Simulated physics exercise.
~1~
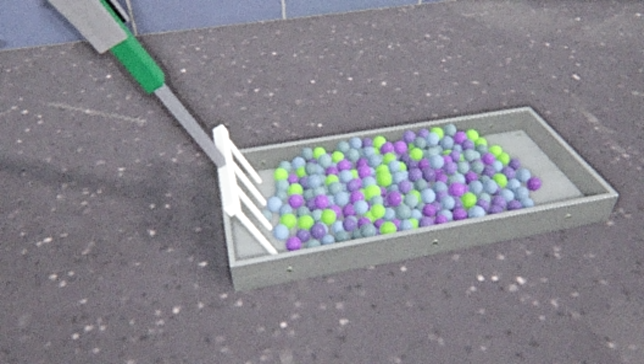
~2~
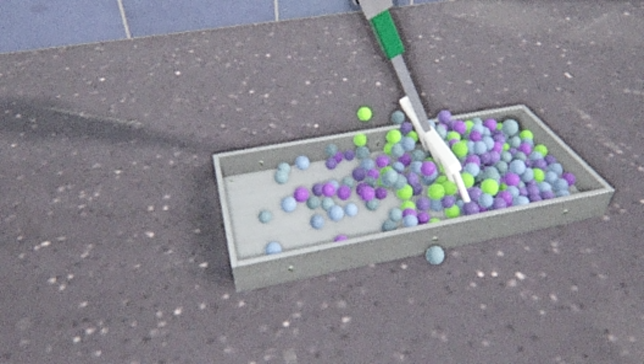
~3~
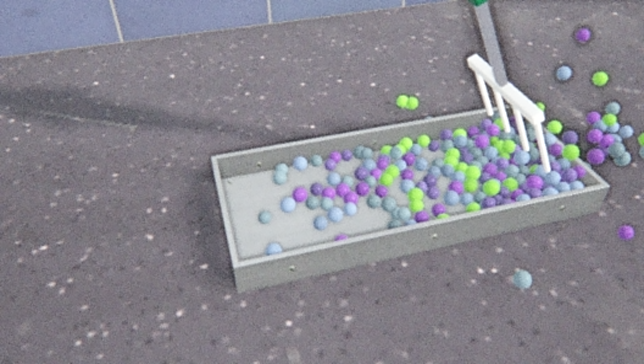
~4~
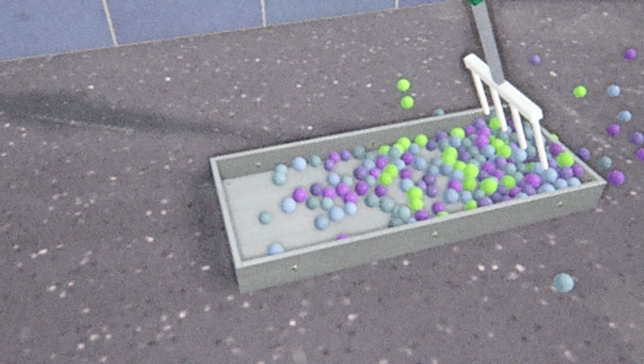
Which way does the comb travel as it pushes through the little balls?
It travels to the right, going from the left end of the tray toward the right end.
An arm with a white comb swept small purple, green and blue balls rightward along a shallow grey tray, heaping them toward the right end. Some spilled over the edges and scattered on the grey surface, while most stayed in the tray.
